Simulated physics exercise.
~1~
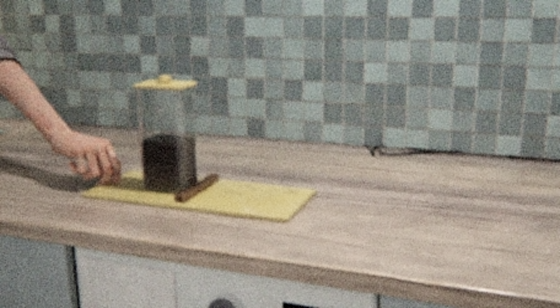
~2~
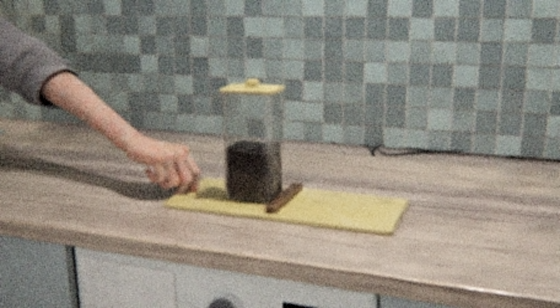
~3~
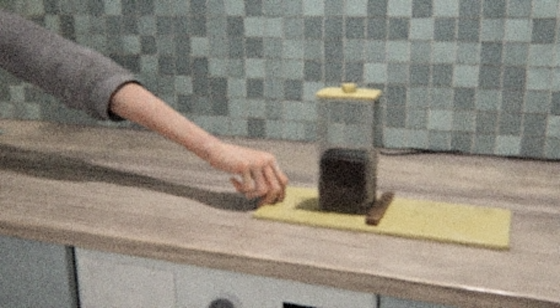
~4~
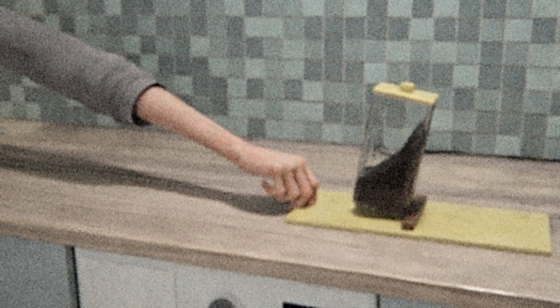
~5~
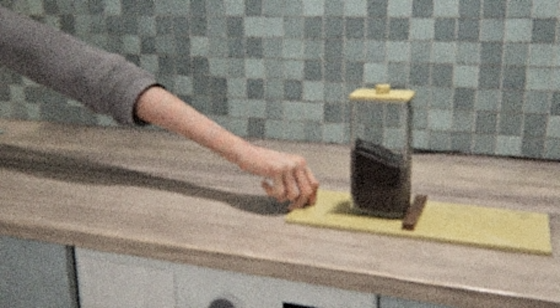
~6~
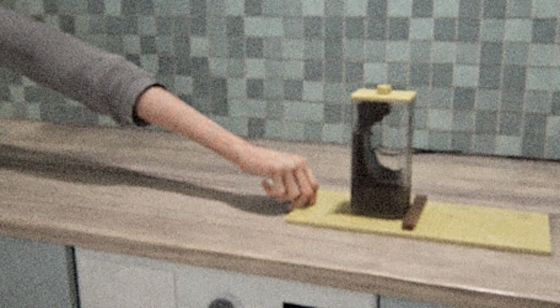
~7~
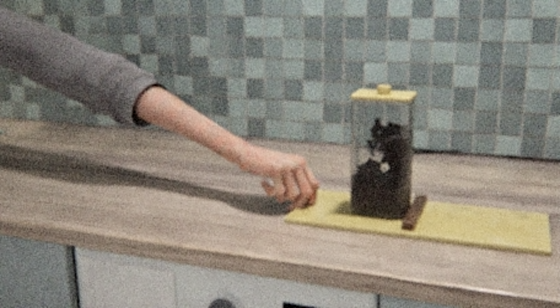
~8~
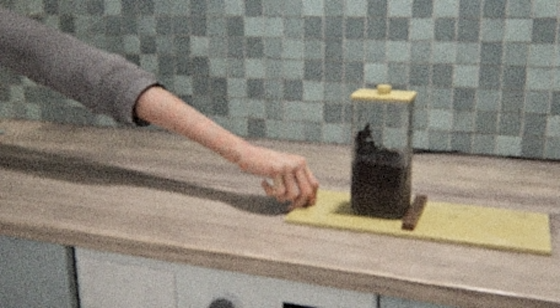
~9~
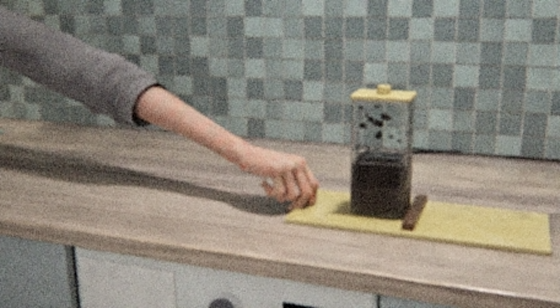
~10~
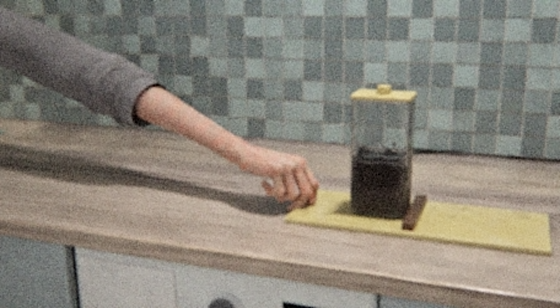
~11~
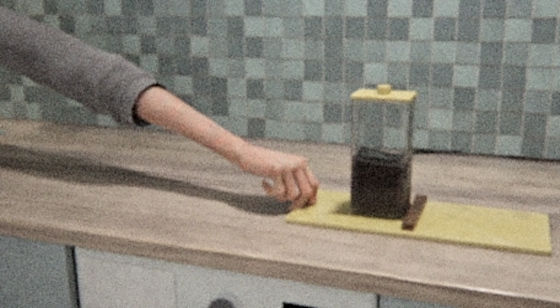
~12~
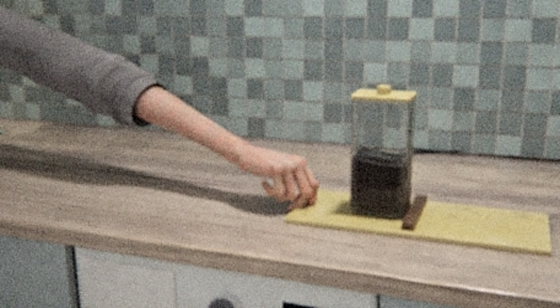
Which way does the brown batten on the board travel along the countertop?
The batten travels to the right along with the board, then comes to rest.
